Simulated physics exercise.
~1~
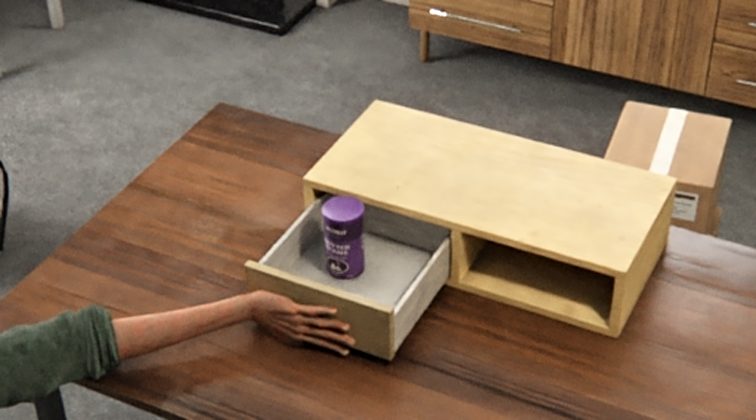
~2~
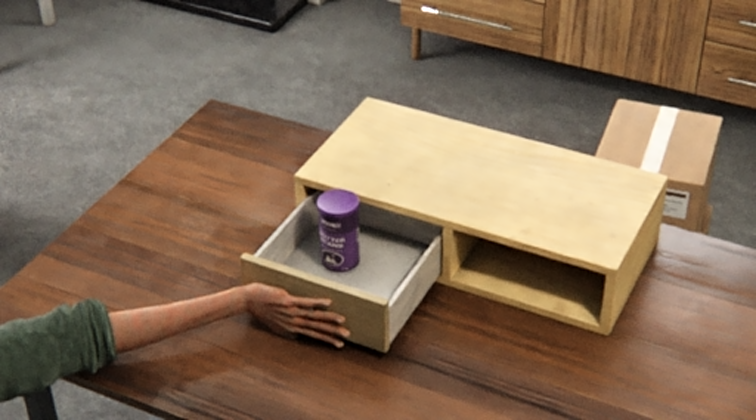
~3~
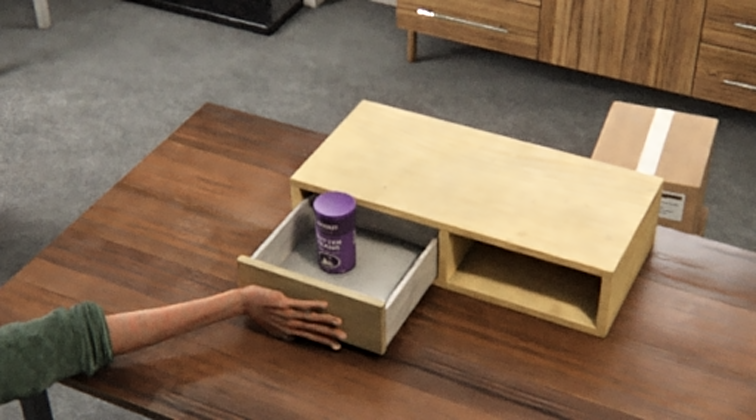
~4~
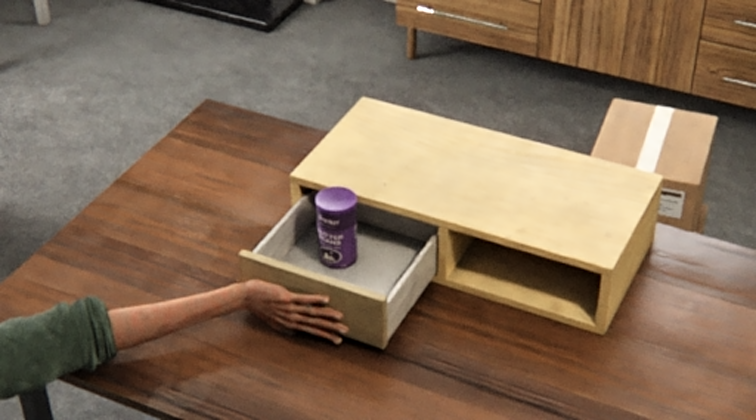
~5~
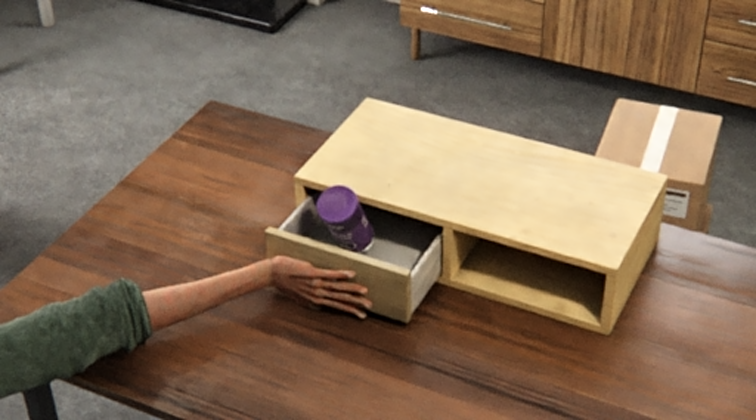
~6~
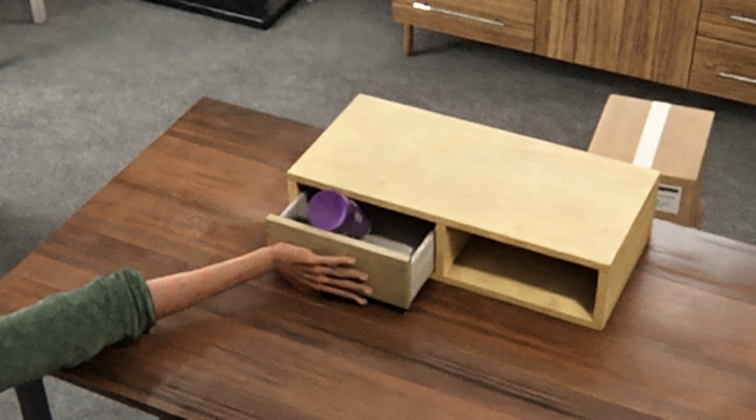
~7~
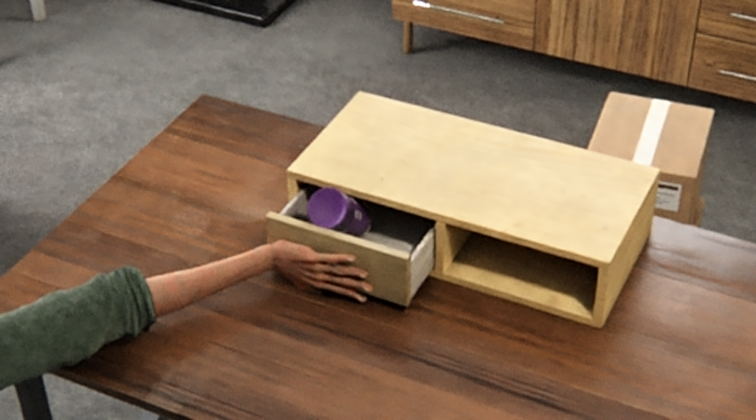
On a wooden table, a hand pushes a drawer inward, tipping a purple container, leaving it ajar.
